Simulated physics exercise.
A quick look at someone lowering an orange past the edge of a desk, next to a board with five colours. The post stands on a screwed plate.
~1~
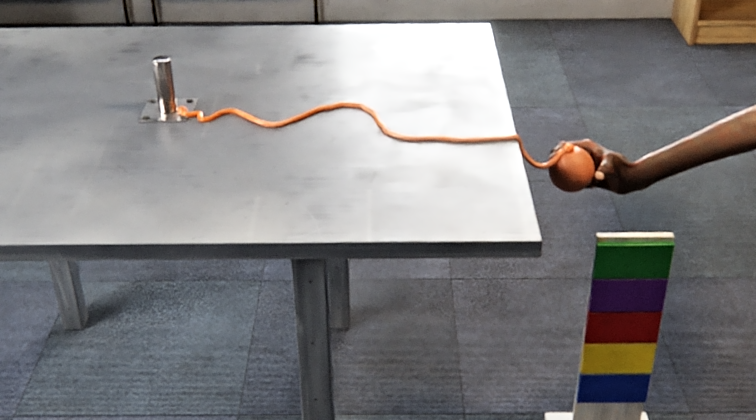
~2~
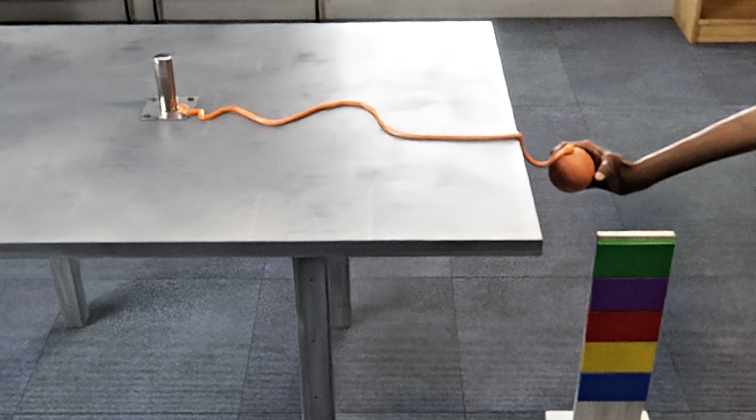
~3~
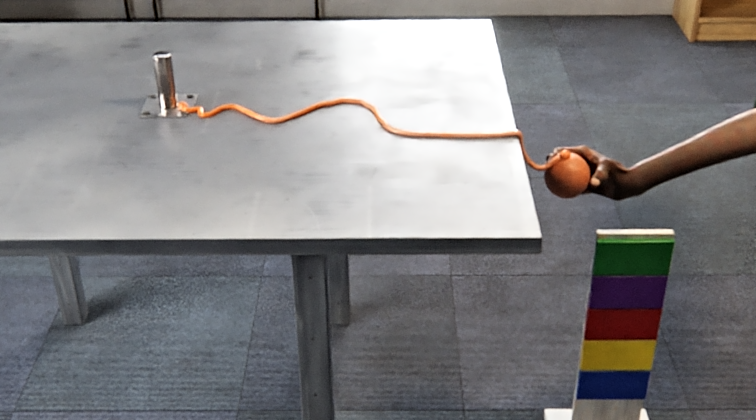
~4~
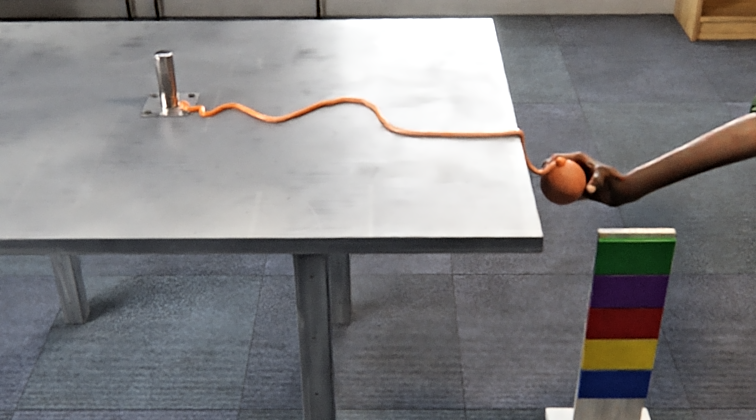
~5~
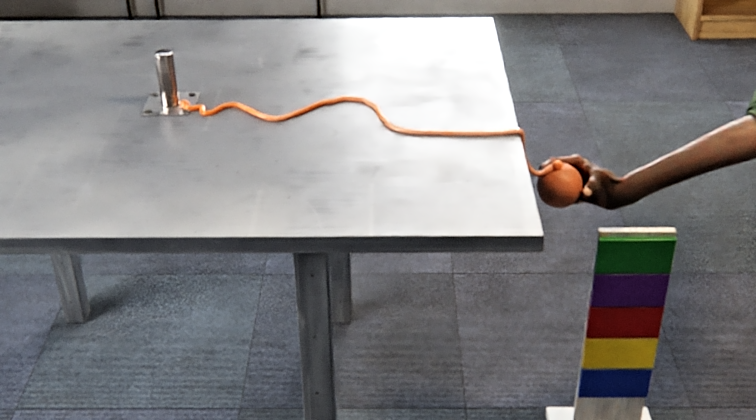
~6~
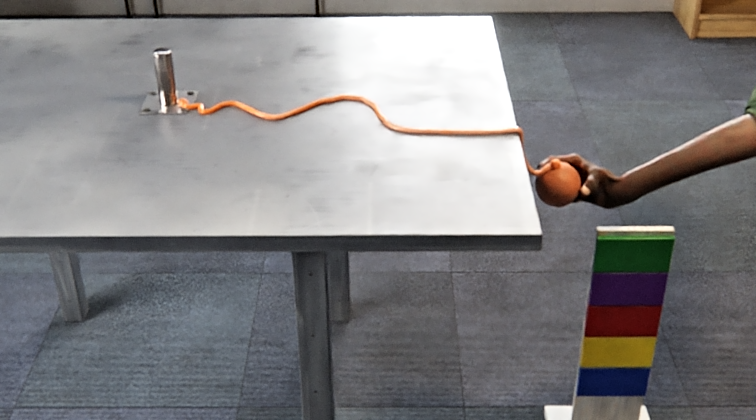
A hand held an orange ball just off the table's right edge, above a colour-striped board, and moved it slightly down and left, while the orange cord to the metal post lay loosely curved.
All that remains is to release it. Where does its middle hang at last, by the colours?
Its middle rests at the purple band.
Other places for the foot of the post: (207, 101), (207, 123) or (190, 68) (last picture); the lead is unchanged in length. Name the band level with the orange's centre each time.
Try by try: Red; red; purple.
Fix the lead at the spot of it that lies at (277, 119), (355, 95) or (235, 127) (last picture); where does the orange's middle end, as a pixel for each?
In that order: (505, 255), (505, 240) and (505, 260).
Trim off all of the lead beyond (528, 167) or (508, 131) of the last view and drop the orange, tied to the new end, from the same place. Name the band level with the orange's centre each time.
Try by try: Green; higher than all five.
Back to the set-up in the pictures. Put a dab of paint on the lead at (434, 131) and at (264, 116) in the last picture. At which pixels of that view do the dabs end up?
They go to (516, 130) and to (299, 108).
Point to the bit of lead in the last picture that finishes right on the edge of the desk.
That spot is around (426, 131).
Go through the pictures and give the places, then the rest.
The first picture shows orange (571, 170); green (634, 262); purple (629, 296); red (623, 329); yellow (619, 360); blue (614, 389).
The second picture shows orange (571, 170); lead through (210, 117) (278, 123) (350, 104) (404, 135) (494, 137).
The third picture shows orange (567, 176).
The fourth picture shows orange (563, 182); lead through (211, 114) (279, 120) (351, 100) (405, 132) (495, 134).
The fifth picture shows orange (560, 186).
The sixth picture shows orange (557, 185); lead through (210, 112) (277, 118) (350, 98) (404, 130) (494, 132).
A little later, orange near (490, 273); level with purple.
Next, orange near (515, 279); level with purple.
When it is over, orange near (507, 280); level with purple. The purple one.
